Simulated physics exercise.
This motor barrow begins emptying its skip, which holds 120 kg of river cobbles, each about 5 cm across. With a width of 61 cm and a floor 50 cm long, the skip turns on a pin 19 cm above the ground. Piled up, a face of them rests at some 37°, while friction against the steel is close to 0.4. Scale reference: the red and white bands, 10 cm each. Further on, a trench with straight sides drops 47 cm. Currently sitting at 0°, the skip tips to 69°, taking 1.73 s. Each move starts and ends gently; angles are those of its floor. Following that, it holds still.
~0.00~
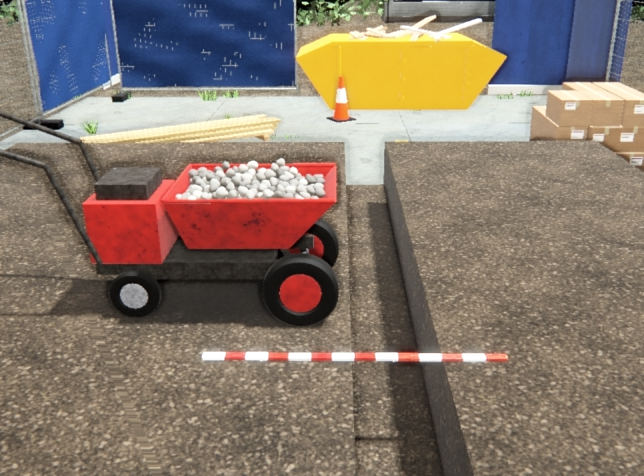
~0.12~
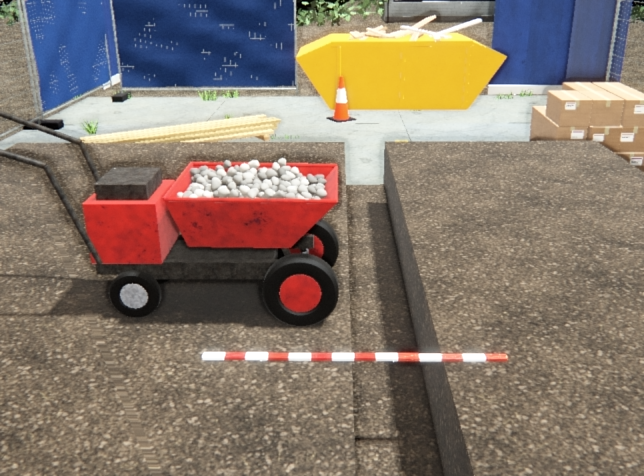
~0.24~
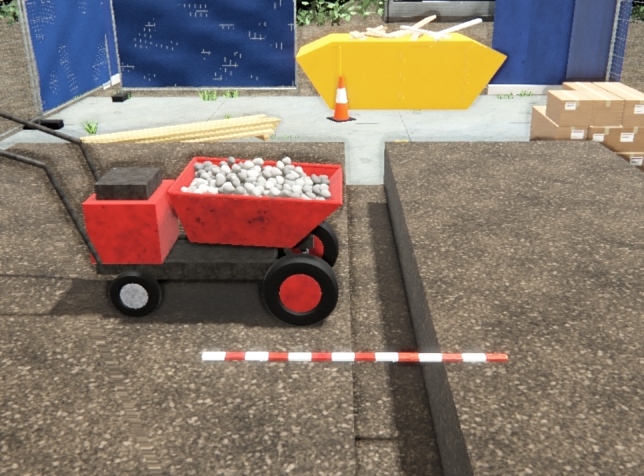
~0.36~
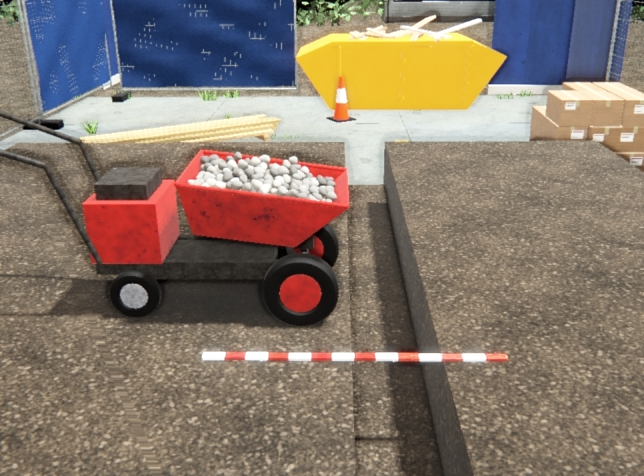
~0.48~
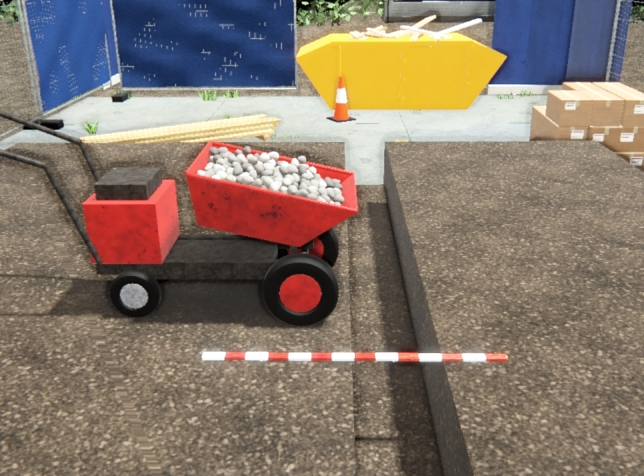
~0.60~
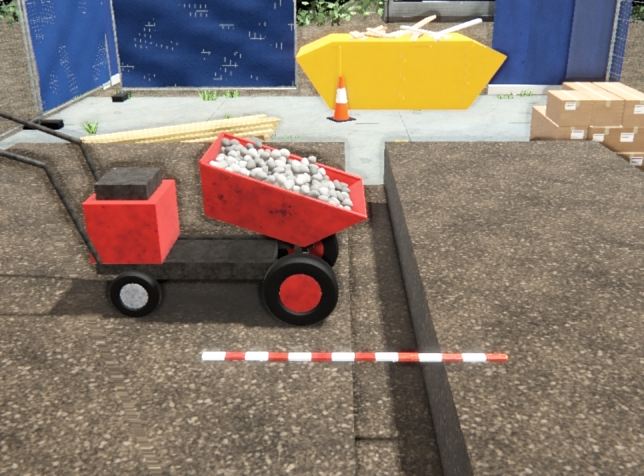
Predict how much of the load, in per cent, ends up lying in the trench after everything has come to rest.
Roughly 53 per cent of it.
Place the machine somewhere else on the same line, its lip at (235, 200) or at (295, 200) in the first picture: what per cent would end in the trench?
It'd be around 80 per cent and after that around 100 per cent.
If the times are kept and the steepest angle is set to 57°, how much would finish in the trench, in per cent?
I'd expect around 55 in a hundred.
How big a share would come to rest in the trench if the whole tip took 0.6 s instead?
That works out at about 30 in a hundred.
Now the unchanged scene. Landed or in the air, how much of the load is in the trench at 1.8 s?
About 25%.
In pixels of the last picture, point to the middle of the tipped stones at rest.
Look at roughly (420, 355).
After 1.3 s the floor is at 58°; 96 % in the skip, 4 % in the trench; the foremost stones are at (427, 278).
After 1.8 s the floor is at 69°; 39 % in the skip, 25 % in the trench, 36 % past the trench; the foremost stones are at (517, 300).
After 2.2 s the floor is at 69°; 15 % in the skip, 37 % in the trench, 49 % past the trench; the foremost stones are at (555, 301).
After 4.1 s the floor is at 69°; 0 % in the skip, 53 % in the trench, 47 % past the trench; the foremost stones are at (580, 312).
